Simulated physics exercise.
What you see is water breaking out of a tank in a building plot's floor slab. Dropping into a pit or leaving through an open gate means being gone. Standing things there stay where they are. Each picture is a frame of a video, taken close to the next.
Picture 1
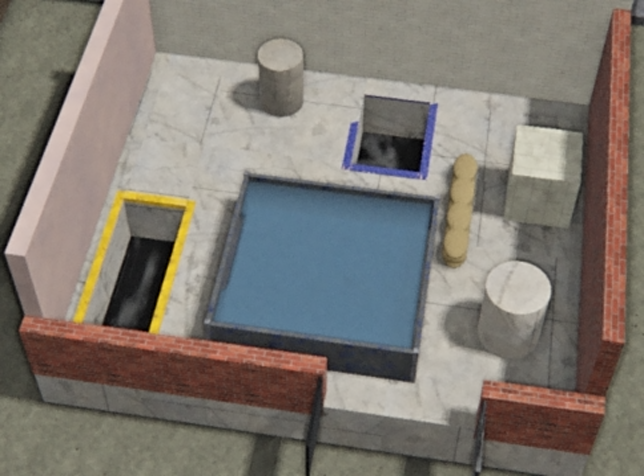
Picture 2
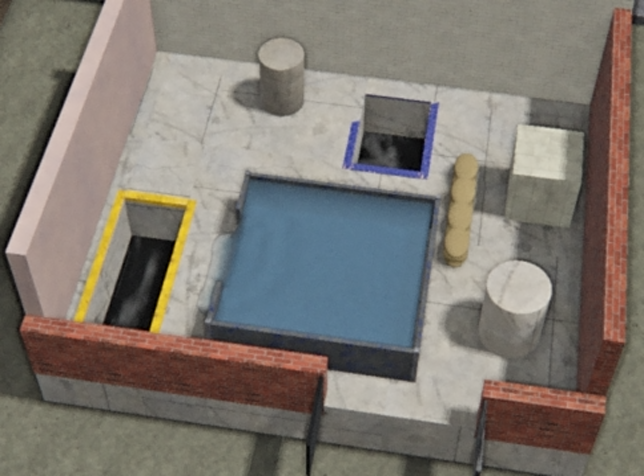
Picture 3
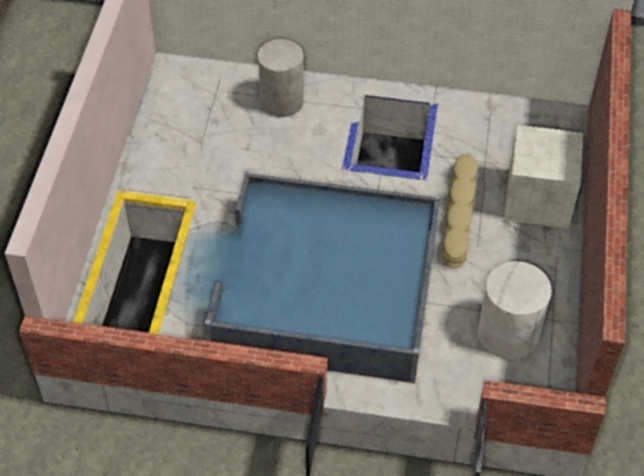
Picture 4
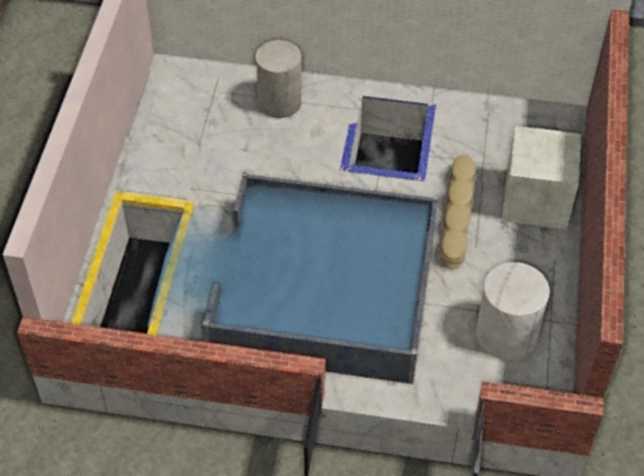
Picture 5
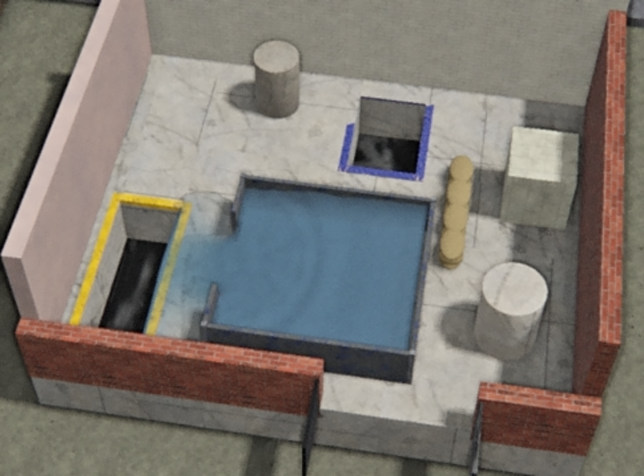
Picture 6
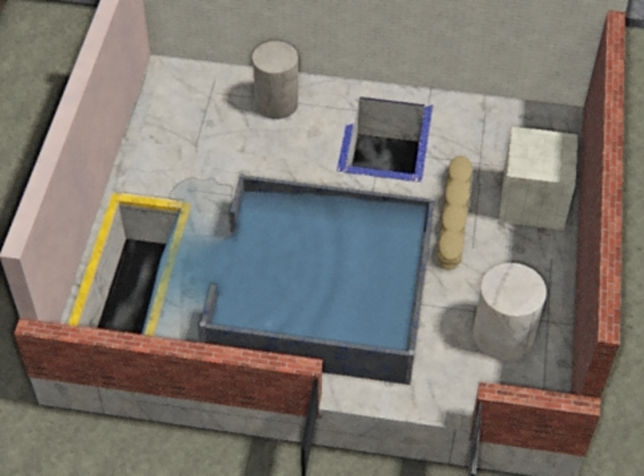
Blue water tank on a walled marble floor breaking open on its left side, water spreading left to the yellow-edged pit.
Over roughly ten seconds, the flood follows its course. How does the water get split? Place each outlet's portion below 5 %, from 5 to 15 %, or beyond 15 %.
My prediction: Gate: Short of a twentieth; yellow pit: Upwards of fifteen per cent; blue pit: Short of a twentieth.
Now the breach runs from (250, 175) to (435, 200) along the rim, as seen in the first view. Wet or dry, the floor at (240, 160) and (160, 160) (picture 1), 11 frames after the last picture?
Soaked, then unsoaked.
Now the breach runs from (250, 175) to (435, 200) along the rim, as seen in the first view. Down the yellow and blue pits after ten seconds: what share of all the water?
I'd say the yellow pit gets around 8 percent and the blue pit around 60 percent.
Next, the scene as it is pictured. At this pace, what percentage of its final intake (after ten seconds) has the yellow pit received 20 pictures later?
Roughly 60 per cent.
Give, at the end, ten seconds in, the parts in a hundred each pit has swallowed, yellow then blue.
Approximate shares: 62 per cent and 0 per cent.
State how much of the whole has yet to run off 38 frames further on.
Close to 46 %.
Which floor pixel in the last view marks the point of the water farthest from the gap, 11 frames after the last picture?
Estimated pixel: (133, 109).
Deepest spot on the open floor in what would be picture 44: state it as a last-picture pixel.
Somewhere around (172, 276).
A moment on, water covers 10 % of the floor; the gate 0 %, the yellow pit 13 %, the blue pit 0 %.
Next, water covers 15 % of the floor; the gate 0 %, the yellow pit 25 %, the blue pit 0 %.
Then, water covers 20 % of the floor; the gate 0 %, the yellow pit 39 %, the blue pit 0 %.
Later, water covers 35 % of the floor; the gate 0 %, the yellow pit 53 %, the blue pit 0 %.
In the end, water covers 45 % of the floor; the gate 1 %, the yellow pit 63 %, the blue pit 0 %.
